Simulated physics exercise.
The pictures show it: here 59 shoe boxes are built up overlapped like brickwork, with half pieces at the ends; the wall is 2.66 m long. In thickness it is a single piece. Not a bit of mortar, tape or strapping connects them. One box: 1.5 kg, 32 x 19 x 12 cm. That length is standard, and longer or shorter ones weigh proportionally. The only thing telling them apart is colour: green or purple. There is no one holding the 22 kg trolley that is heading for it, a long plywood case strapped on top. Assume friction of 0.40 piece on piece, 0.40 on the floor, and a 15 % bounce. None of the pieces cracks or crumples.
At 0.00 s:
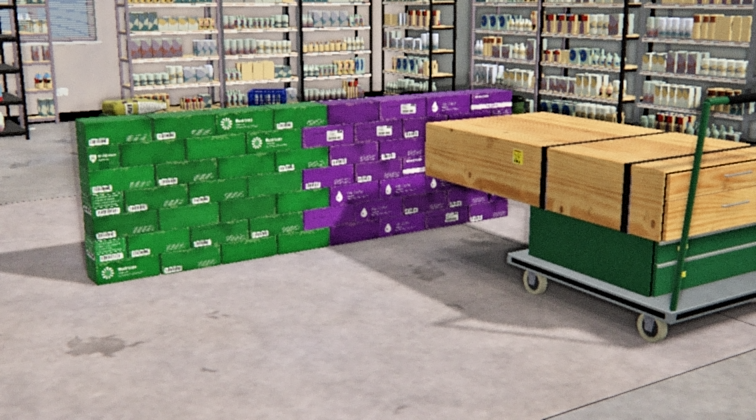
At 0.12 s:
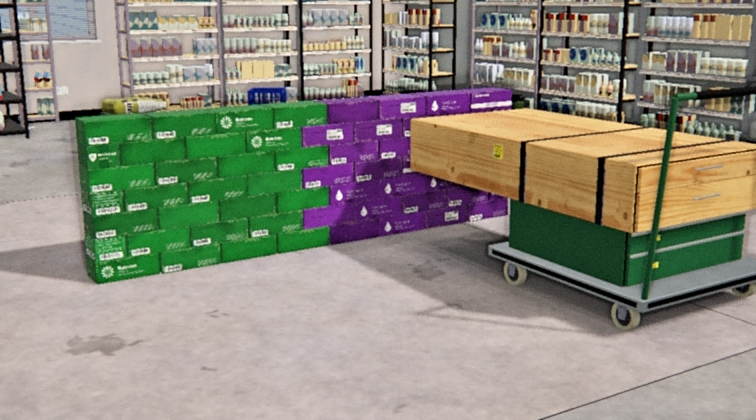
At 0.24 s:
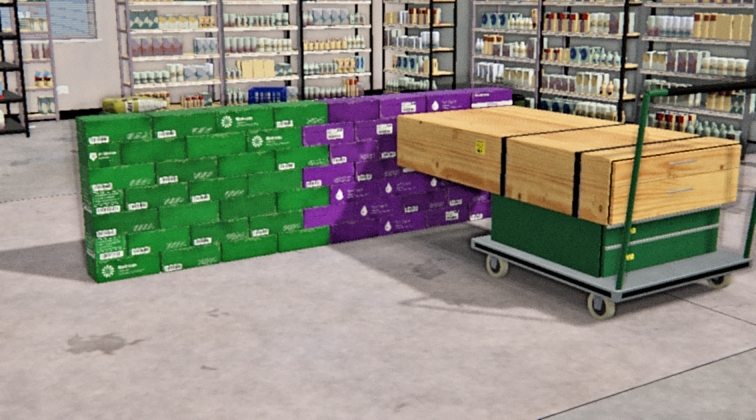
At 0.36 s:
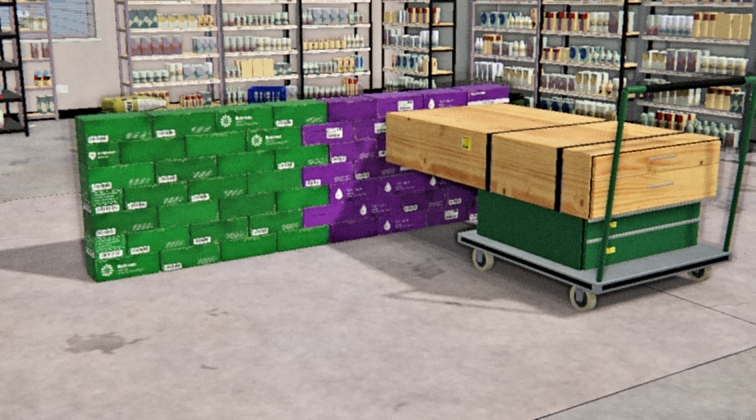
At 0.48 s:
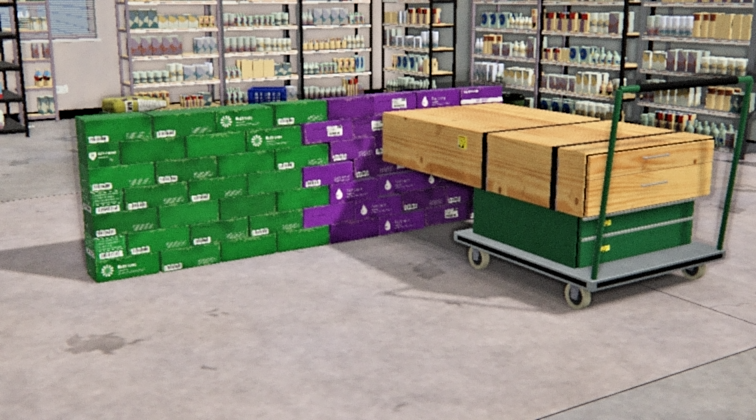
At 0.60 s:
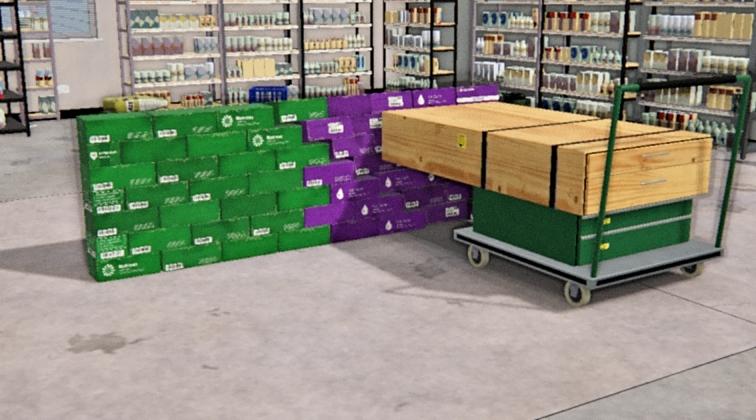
A loaded trolley rolls left into the green and purple box wall, tilting some purple boxes.
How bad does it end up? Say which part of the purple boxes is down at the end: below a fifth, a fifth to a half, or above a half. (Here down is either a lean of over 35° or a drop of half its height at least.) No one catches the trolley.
The way it's heading, the ones down will make more than half.
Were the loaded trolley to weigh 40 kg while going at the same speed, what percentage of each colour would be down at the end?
Purple 70, green 0 %.
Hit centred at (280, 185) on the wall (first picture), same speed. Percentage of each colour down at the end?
That hit would leave purple at 0 and green at 0 per cent down.
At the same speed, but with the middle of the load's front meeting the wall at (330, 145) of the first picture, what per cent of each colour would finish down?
Then purple ends 0 per cent down and green 0 per cent.
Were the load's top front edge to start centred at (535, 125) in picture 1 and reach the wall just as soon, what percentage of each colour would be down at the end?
Down at the end: Purple 60 per cent, green 0 per cent.
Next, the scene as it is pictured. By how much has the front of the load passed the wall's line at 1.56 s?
Some 15 centimetres.
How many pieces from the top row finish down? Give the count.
Count: 5.
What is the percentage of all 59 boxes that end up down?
The share is about 40 in a hundred.
Around 1.20 s, load 16 cm past the wall's line, still rolling; 3 of the 31 purple boxes down (3 of 59 in all colours); top purple box tipped 27°.
Around 1.56 s, load 16 cm past the wall's line, stopped; 23 of the 31 purple boxes down (24 of 59 in all colours); top purple box on its side.
Finally (3.0 s), load 16 cm past the wall's line, stopped; 23 of the 31 purple boxes down (24 of 59 in all colours); top purple box upside down; top green box unmoved. That is 74 per cent. Seen by the last camera, middles, top purple box near (185, 200), top green box near (239, 118).
